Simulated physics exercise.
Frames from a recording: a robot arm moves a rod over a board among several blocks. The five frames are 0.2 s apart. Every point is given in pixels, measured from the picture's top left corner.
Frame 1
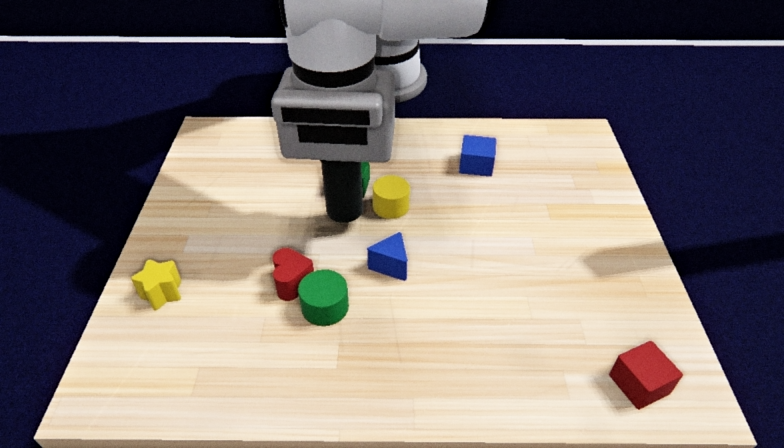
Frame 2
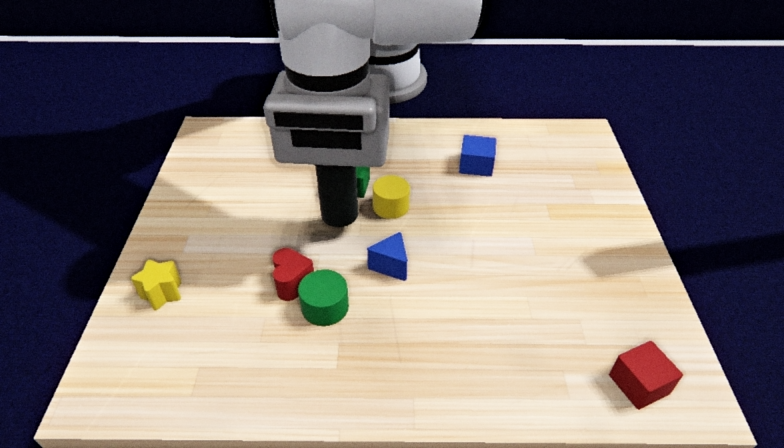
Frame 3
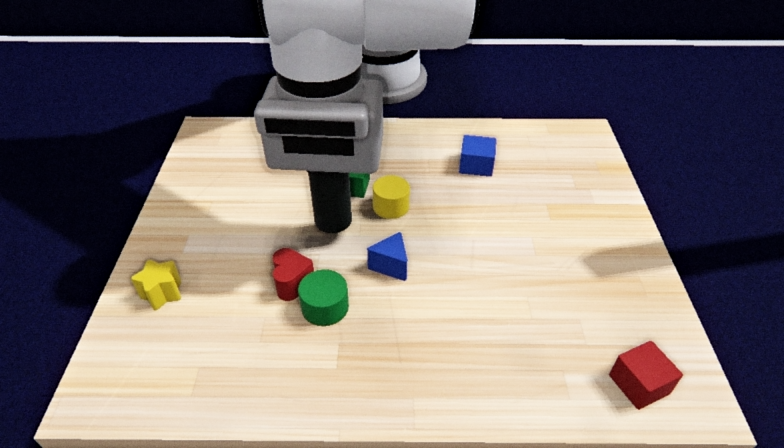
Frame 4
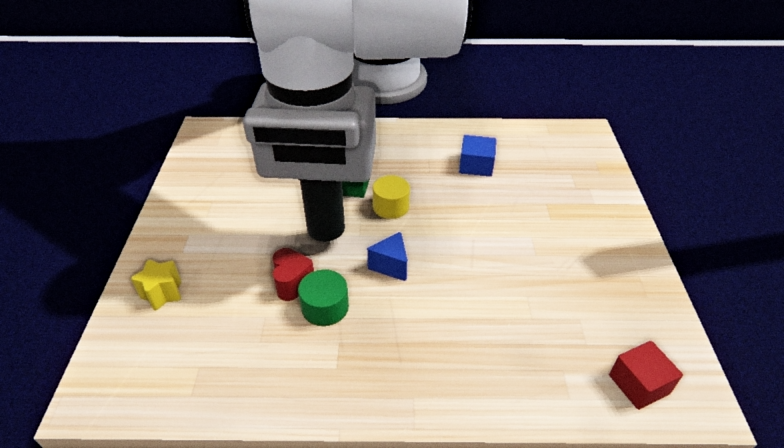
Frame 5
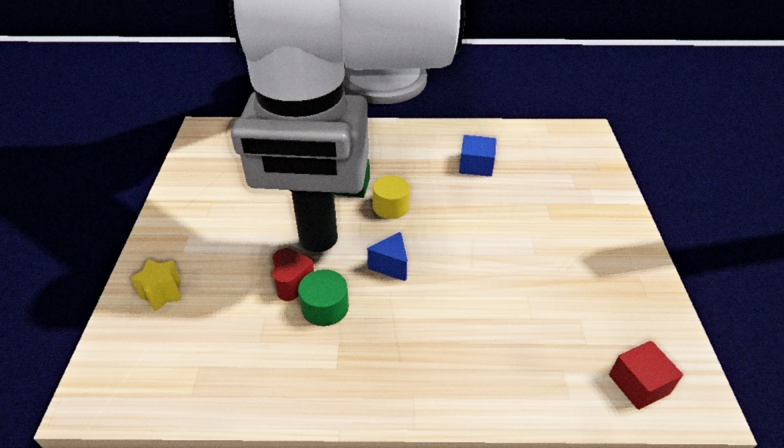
The robot arm moves its rod slightly forward and left, nearer the still red heart.
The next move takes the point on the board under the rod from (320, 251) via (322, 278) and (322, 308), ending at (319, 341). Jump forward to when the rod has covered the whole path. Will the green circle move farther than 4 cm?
Yes, I think so.
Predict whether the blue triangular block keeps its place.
That block is not shifted.
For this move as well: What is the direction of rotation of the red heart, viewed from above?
From the top, the block rotates clockwise.
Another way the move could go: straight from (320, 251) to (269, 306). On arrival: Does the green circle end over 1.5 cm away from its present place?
No, I don't think so.
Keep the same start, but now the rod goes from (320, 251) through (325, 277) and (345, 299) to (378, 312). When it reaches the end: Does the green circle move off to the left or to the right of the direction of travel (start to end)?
That's a shift to the right.
On the path given first. One third of the way, rod at (320, 268); red heart at (283, 272), turned 25° clockwise; green circle at (324, 294).
Two thirds of the way, rod at (321, 297); red heart at (280, 276), turned 45° clockwise; green circle at (328, 327).
At the end, rod at (318, 329); red heart at (280, 276), turned 45° clockwise; green circle at (333, 361); blue triangular block not moved.
